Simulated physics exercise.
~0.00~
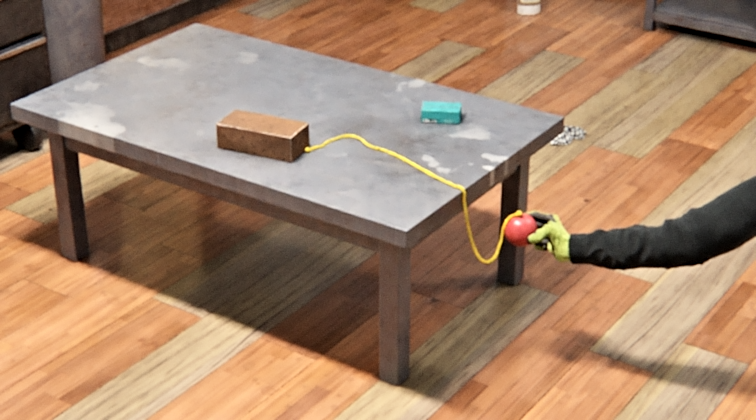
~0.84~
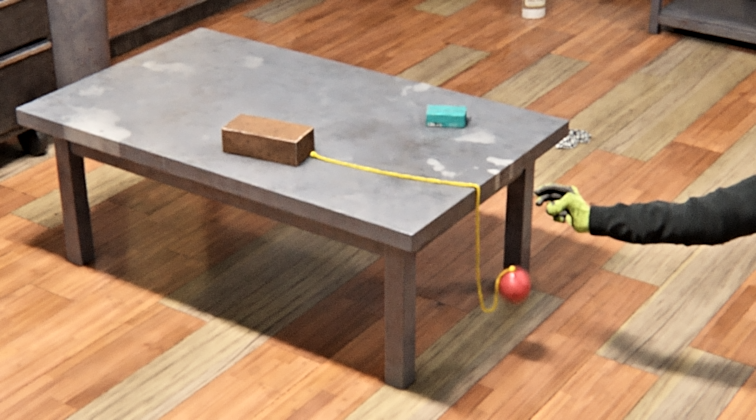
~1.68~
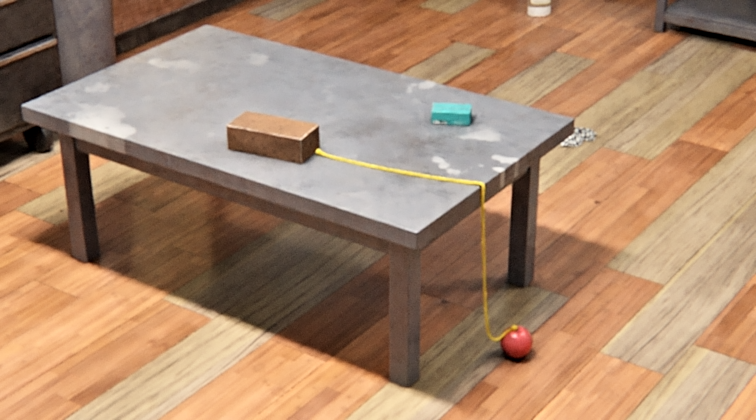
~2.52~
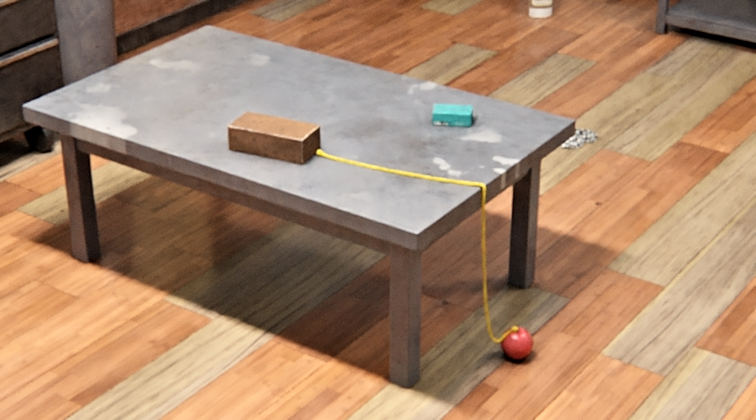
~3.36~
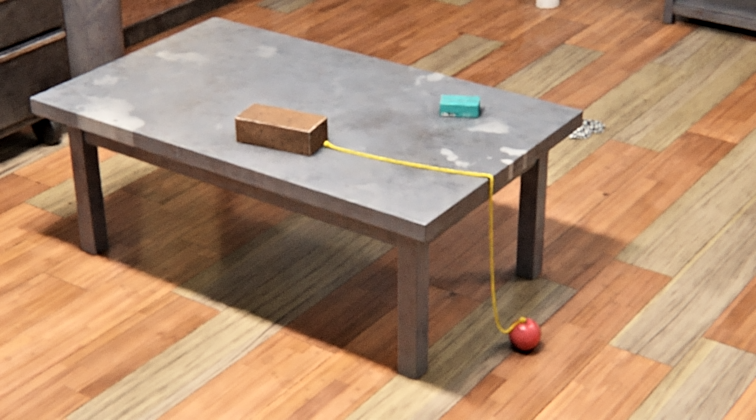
A red apple tied by yellow string to a brick on a workbench dropped when a gloved hand let go and drew back, and it came to rest on the floor beside the bench, while the brick and turquoise box stayed put.
